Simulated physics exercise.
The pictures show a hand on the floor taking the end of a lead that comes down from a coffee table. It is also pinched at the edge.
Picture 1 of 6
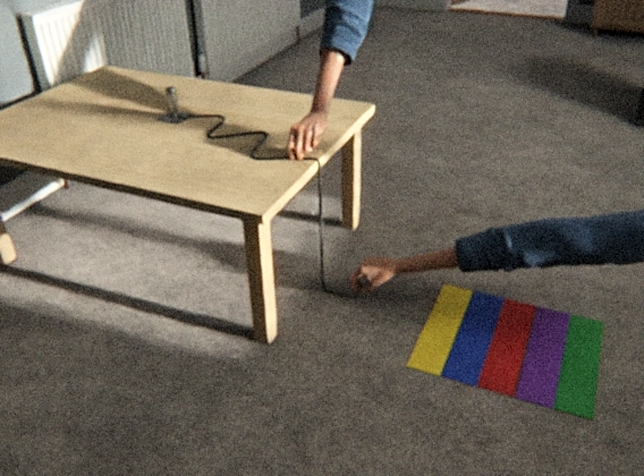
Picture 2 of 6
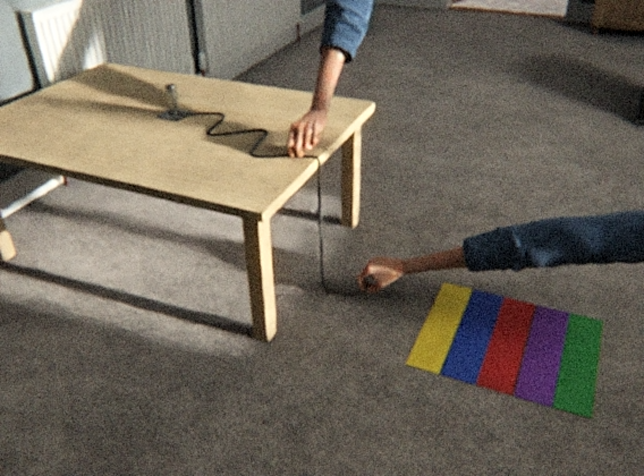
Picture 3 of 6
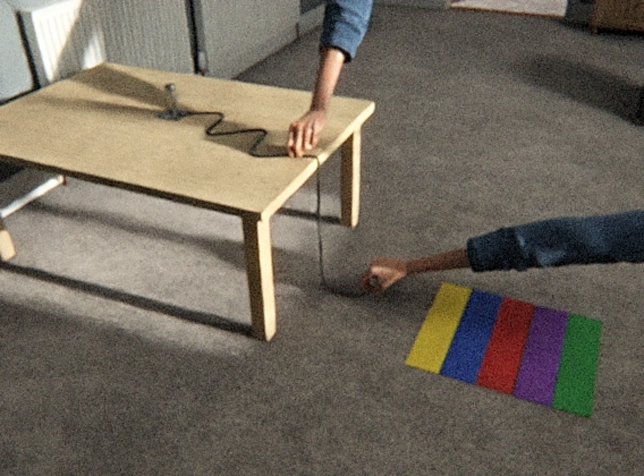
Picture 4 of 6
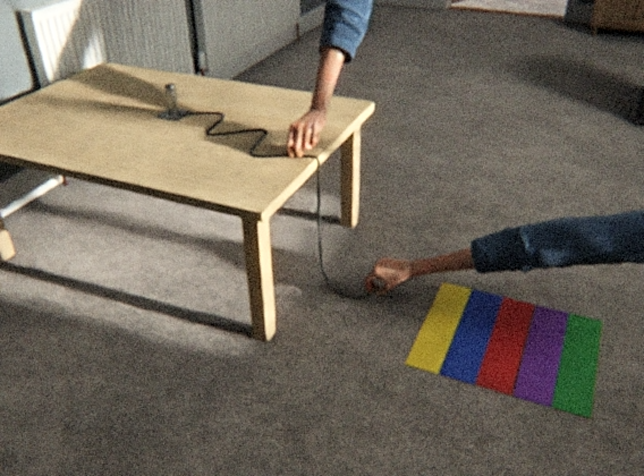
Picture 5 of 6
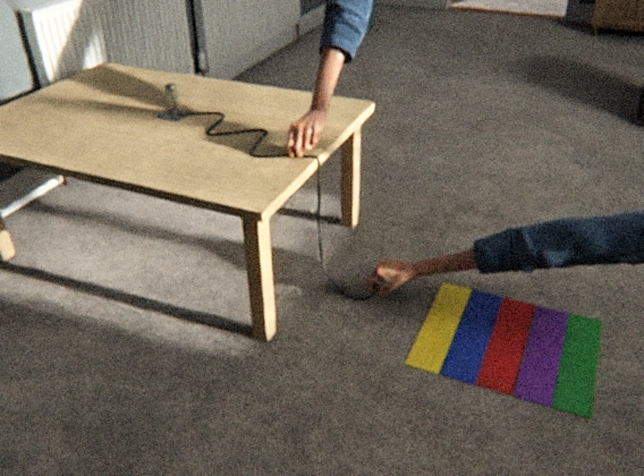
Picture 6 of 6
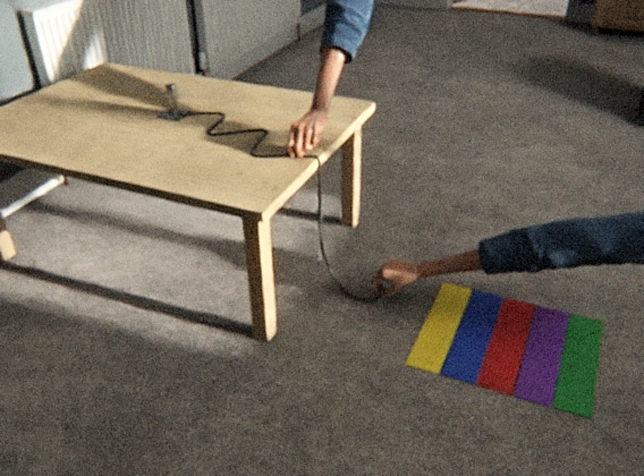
A hand near the floor drew the end of a dark cord slightly right, toward some coloured stripes, while another hand kept it pinched at the table's edge and the hanging part curved a little.
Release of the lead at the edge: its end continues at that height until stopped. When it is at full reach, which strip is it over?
It is over the green strip.
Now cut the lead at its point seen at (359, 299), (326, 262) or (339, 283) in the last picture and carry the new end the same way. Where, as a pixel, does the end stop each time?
Roughly (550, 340), (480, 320), (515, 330).
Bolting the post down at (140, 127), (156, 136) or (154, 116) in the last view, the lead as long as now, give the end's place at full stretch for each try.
In that order: (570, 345), (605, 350) and (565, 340).
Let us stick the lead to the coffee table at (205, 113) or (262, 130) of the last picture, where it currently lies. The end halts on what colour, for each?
First try green, second try red.
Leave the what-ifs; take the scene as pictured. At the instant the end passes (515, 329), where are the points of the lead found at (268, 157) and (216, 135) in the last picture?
You'll see them at (336, 203) and then at (259, 138).
Early on, end near (515, 329); over red.
Midway, end near (559, 340); over purple.
At the end of the slack, end near (585, 347); over green. It gets as far as the green strip.
